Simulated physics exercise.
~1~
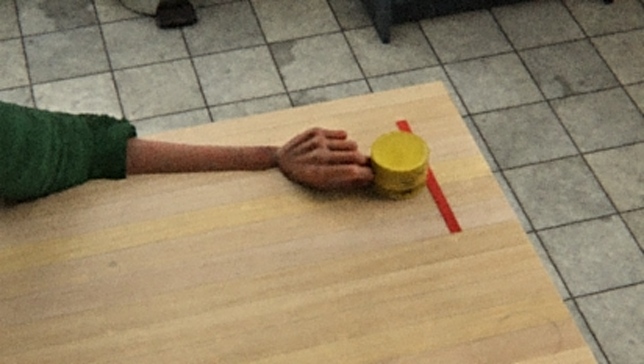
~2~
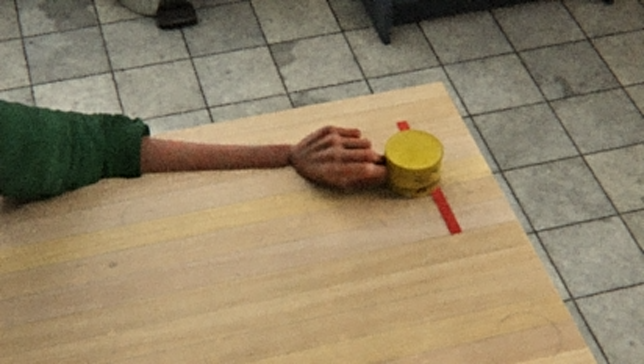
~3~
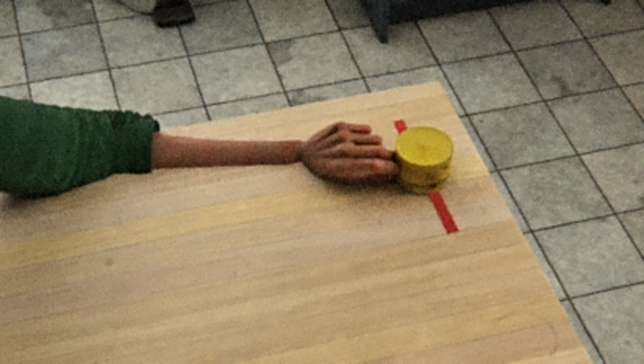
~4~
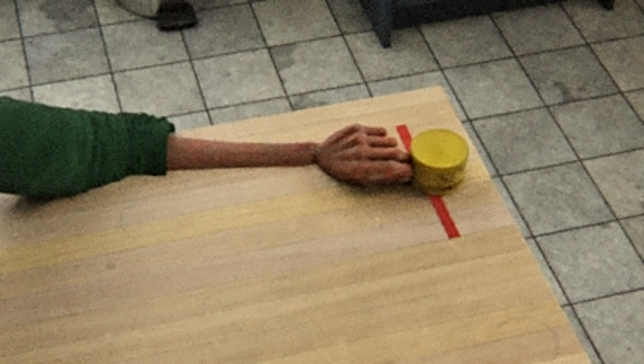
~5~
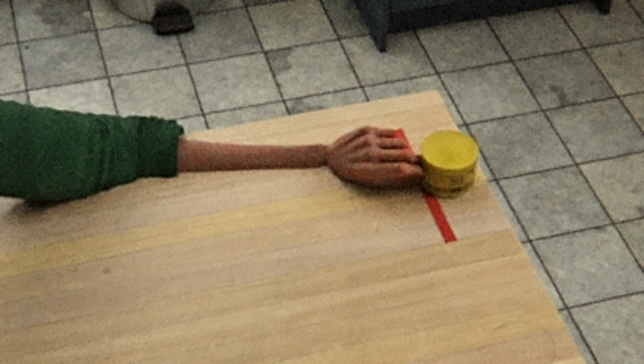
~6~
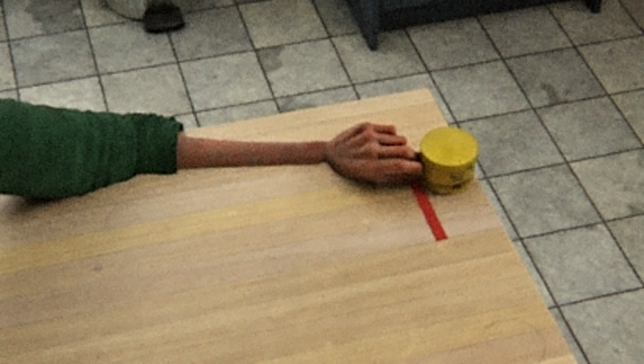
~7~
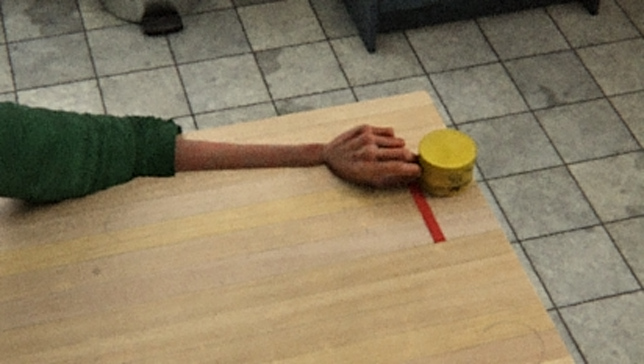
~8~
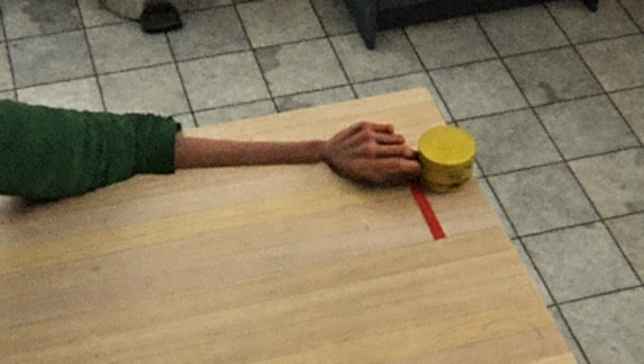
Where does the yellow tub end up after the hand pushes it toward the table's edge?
The yellow tub stays on the table, resting near the edge just past the red tape with the hand still beside it.
